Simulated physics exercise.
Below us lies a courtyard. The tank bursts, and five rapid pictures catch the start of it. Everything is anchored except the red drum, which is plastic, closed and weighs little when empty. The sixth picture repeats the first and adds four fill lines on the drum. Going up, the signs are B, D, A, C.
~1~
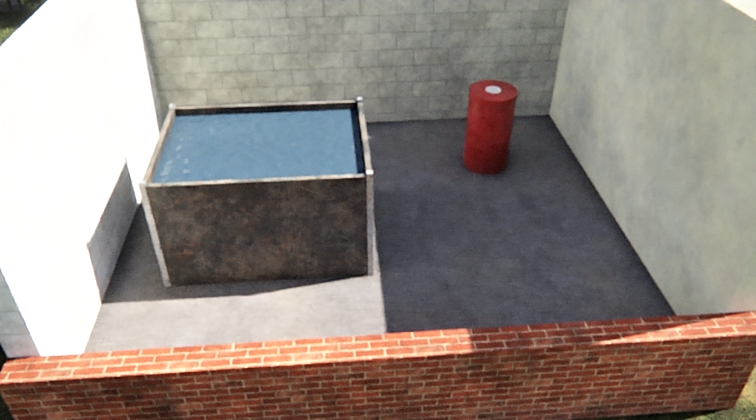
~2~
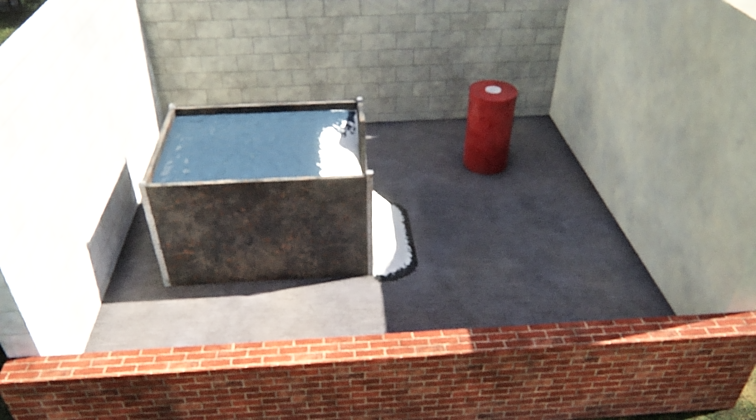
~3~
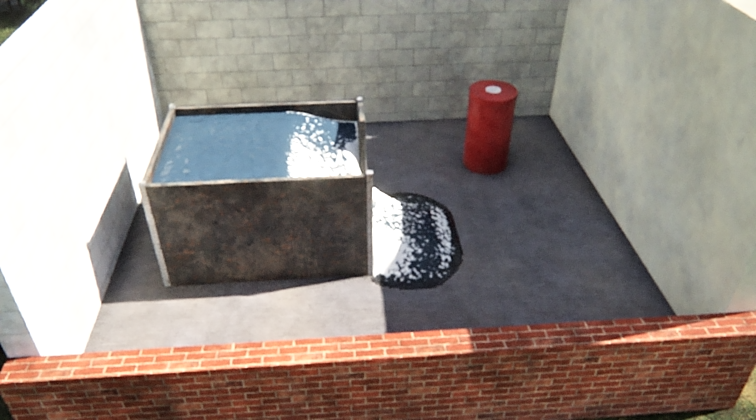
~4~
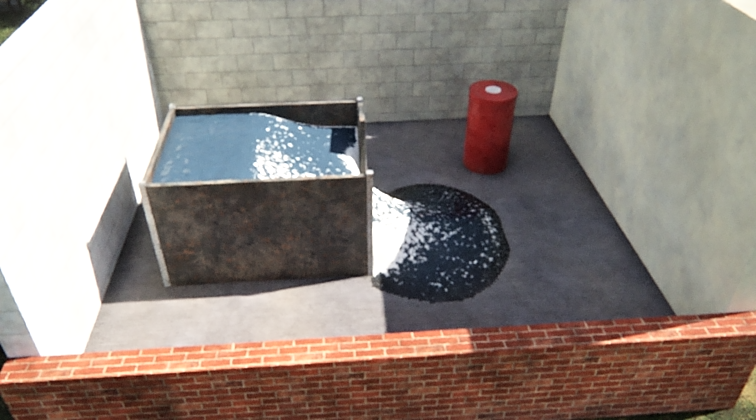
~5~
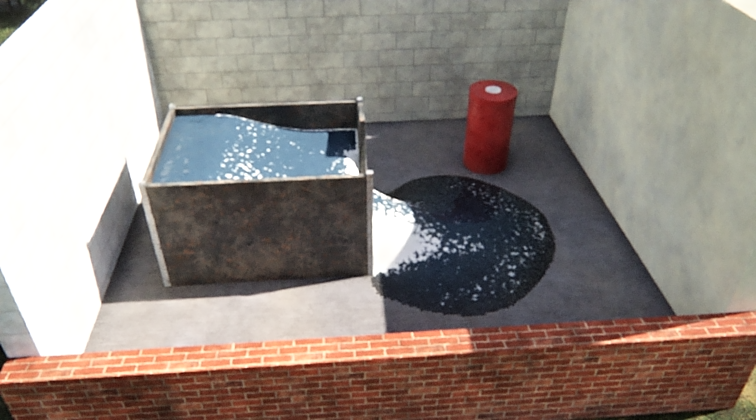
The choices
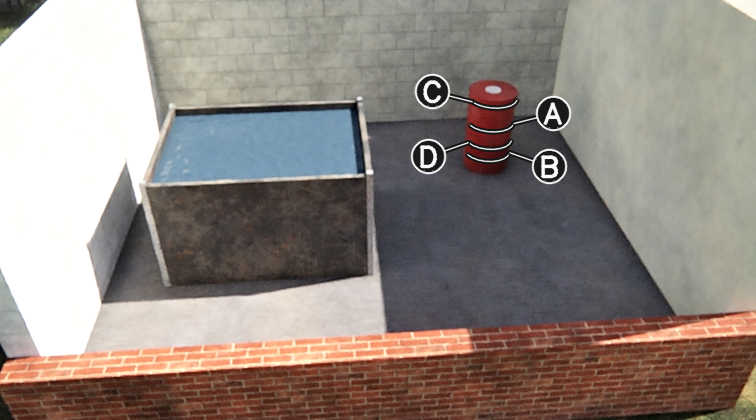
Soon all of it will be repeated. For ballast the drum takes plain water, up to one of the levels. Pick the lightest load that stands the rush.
That is mark D.
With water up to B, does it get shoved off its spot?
Yes, it does.
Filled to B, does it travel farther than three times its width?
No, less.
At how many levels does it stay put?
Three of the four.
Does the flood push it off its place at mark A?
No, not at all.
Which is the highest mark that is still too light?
B.
On the marked copy, A at (495, 131); B at (492, 161); C at (498, 108); D at (493, 149); from the bottom up B, D, A, C.
If A is chosen, it does not move.
If B is chosen, it is pushed about its own width away.
If C is chosen, it does not move.
If D is chosen, it does not move.
